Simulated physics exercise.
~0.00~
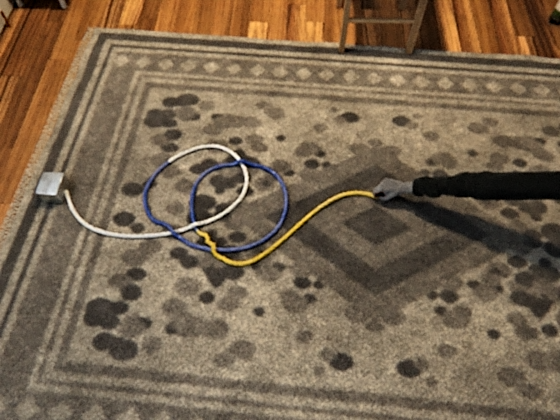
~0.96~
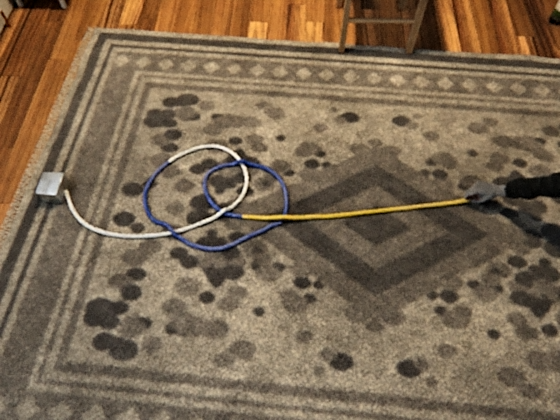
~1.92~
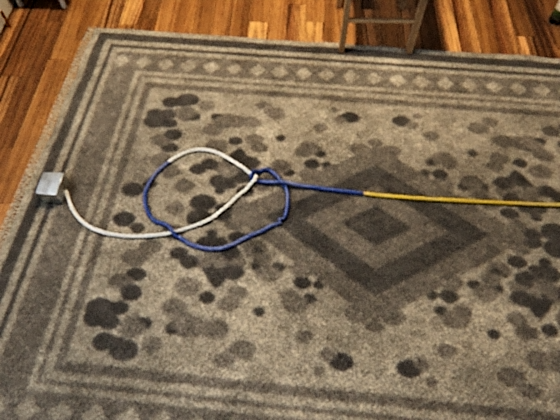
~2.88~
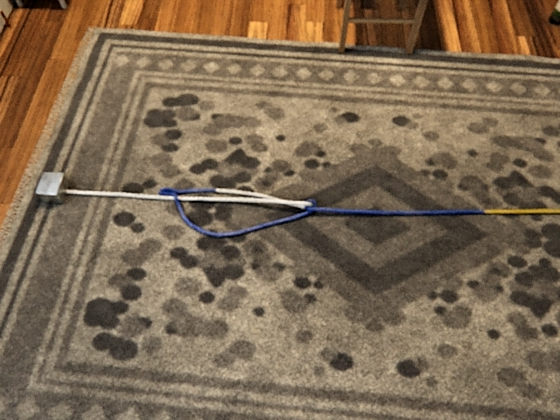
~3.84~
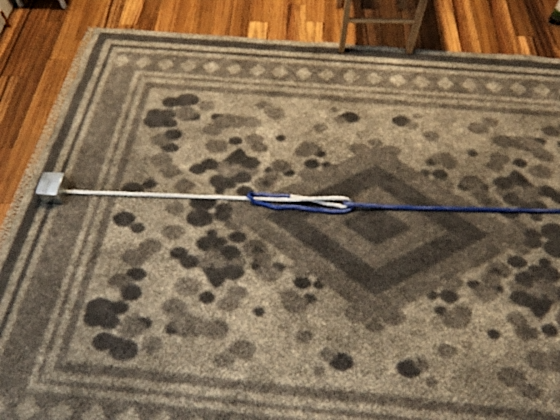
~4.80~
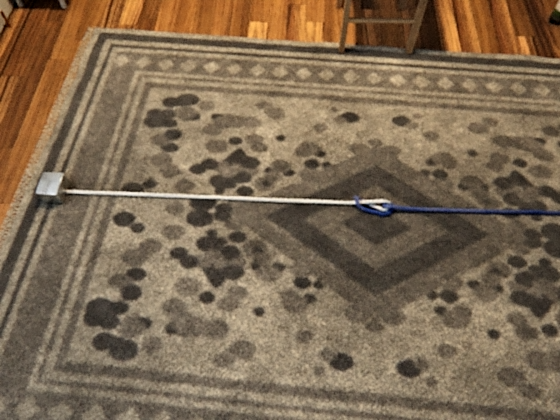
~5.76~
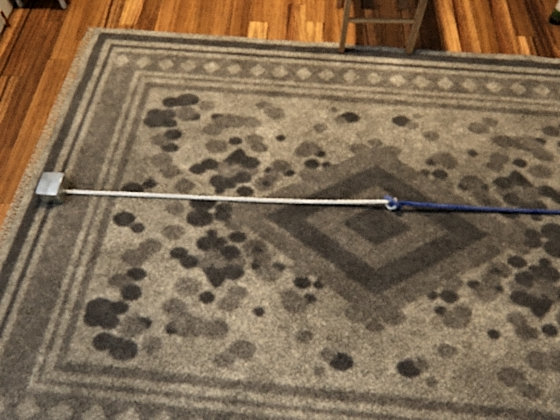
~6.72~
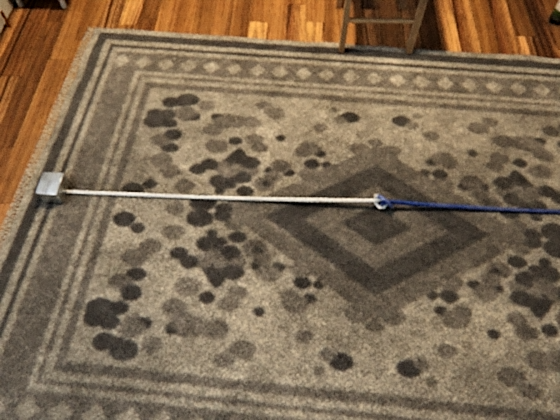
On a patterned rug, a gloved hand pulls a looped rope right, tightening a knot.
